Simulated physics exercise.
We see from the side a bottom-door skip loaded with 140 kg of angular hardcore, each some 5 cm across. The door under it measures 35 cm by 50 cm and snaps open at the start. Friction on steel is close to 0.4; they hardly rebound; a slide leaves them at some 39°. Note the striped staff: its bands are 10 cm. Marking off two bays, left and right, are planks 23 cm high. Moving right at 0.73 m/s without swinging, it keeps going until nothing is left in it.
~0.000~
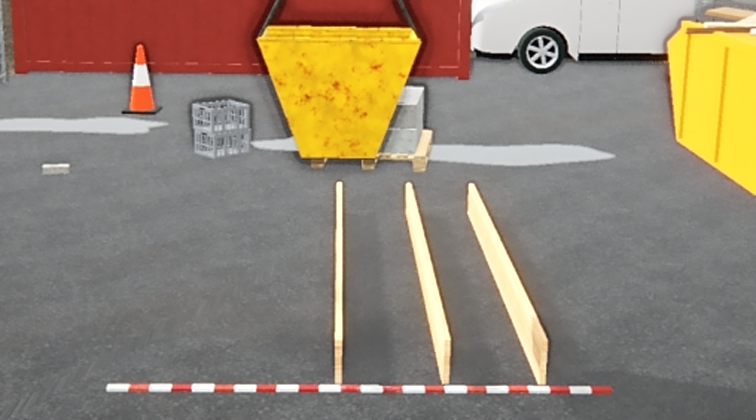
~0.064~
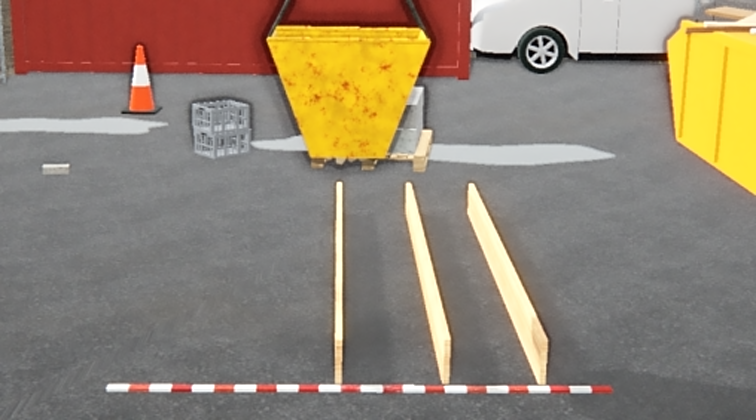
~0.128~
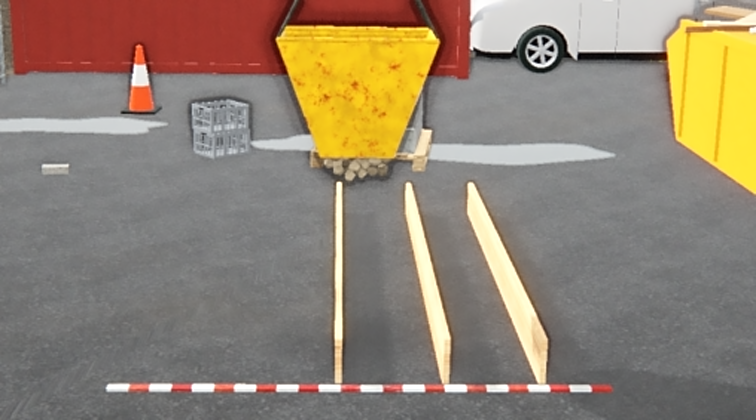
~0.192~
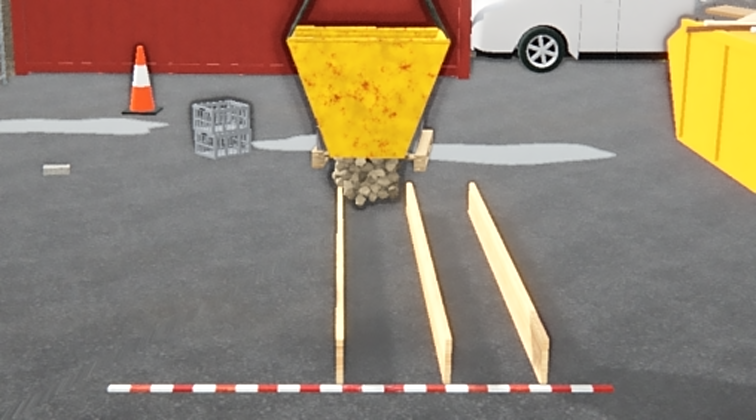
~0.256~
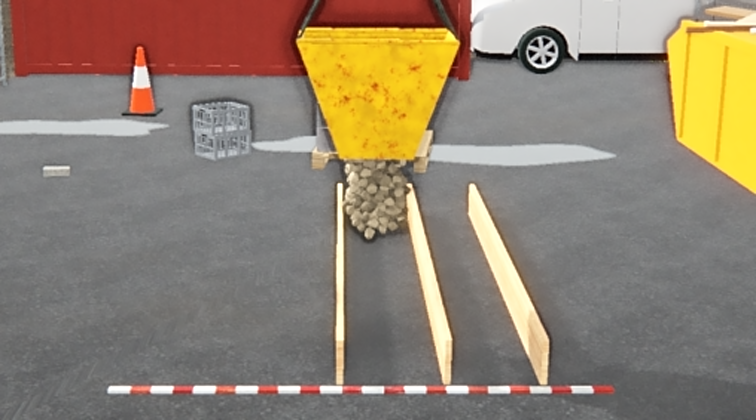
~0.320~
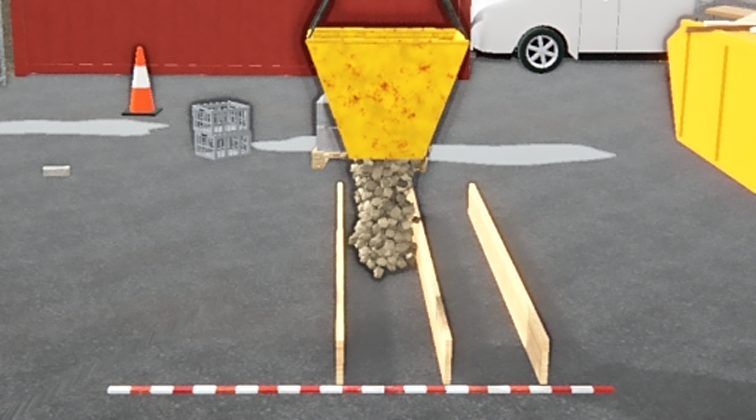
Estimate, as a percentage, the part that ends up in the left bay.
I would say roughly 66 per cent.
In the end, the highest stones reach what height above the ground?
I'd put it at close to 24 cm off the ground.
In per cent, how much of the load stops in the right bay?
Approx 35 % of the load.
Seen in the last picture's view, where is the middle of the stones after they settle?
Middle at rest: Roughly (416, 328).
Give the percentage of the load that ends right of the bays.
I'd put it at roughly 0 per cent.
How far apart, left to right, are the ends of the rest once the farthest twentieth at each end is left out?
Around 80 centimetres.
After 0.7 s, 0 % in the bottom-door skip, 73 % falling or lying in the left bay, 27 % falling or lying in the right bay; the stones farthest right are at (485, 317).
After 1.1 s, 0 % in the bottom-door skip, 66 % falling or lying in the left bay, 34 % falling or lying in the right bay; the stones farthest right are at (518, 332).
After 1.7 s, 0 % in the bottom-door skip, 66 % falling or lying in the left bay, 34 % falling or lying in the right bay; the stones farthest right are at (519, 329).
After 2.6 s, 0 % in the bottom-door skip, 66 % falling or lying in the left bay, 34 % falling or lying in the right bay; the stones farthest right are at (519, 329).
After 4.5 s, 0 % in the bottom-door skip, 66 % in the left bay, 34 % in the right bay; the stones farthest right are at (519, 329).
